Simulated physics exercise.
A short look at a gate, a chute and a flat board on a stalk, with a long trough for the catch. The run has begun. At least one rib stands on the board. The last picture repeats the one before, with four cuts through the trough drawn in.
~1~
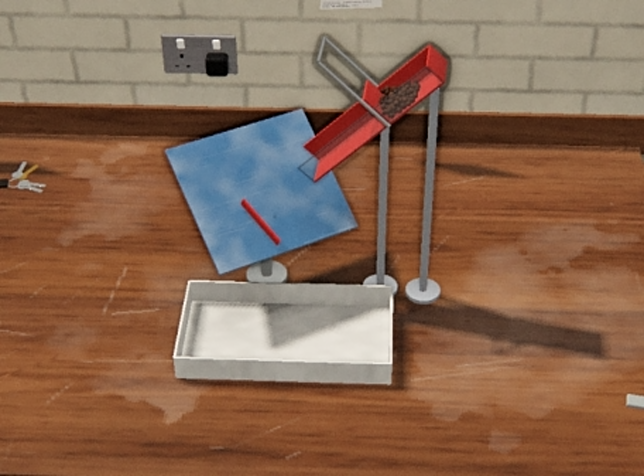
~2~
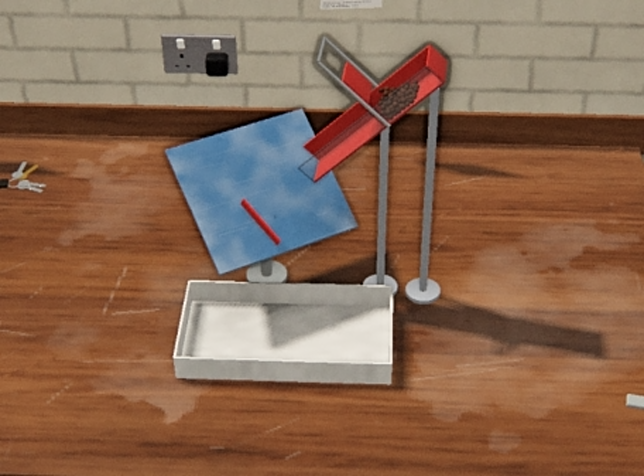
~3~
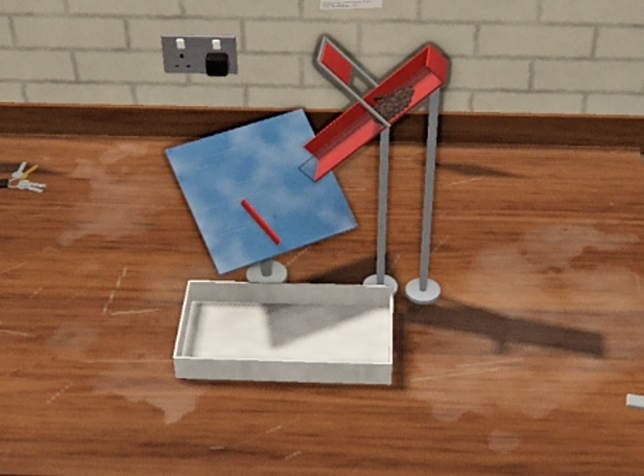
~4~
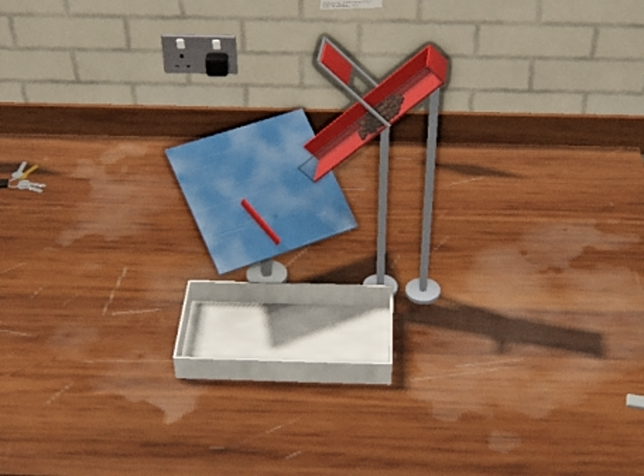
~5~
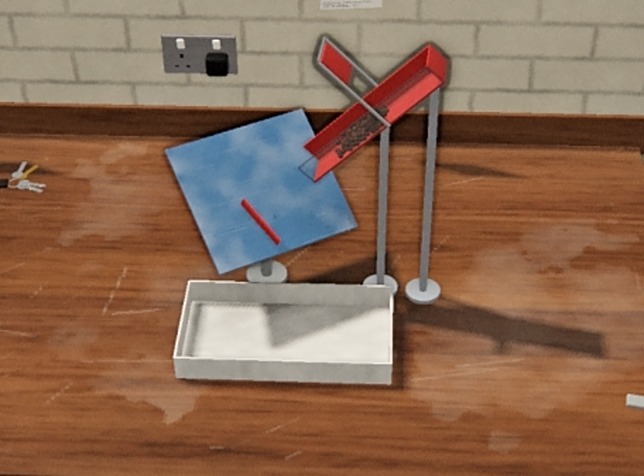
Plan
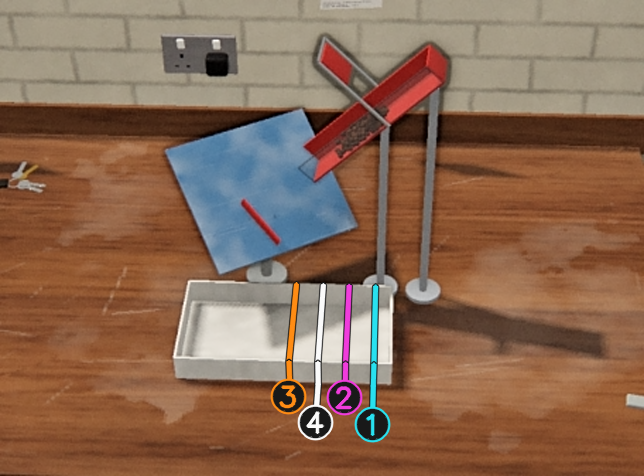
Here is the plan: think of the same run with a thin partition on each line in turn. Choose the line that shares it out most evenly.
4 is best.
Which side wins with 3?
The right side.
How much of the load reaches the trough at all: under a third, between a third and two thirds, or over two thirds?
Over two thirds.
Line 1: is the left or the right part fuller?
The left side.
On the marked copy, line 1 crosses the front rim at (373, 363); line 2 crosses the front rim at (345, 362); line 3 crosses the front rim at (289, 361); line 4 crosses the front rim at (317, 361).
If 1 is chosen, of what is caught, almost all on the left of the divider, just a few on the right.
If 2 is chosen, of what is caught, almost all on the left of the divider, about a tenth on the right.
If 3 is chosen, of what is caught, just a few on the left of the divider, almost all on the right.
If 4 is chosen, of what is caught, roughly two thirds on the left of the divider, roughly a third on the right.
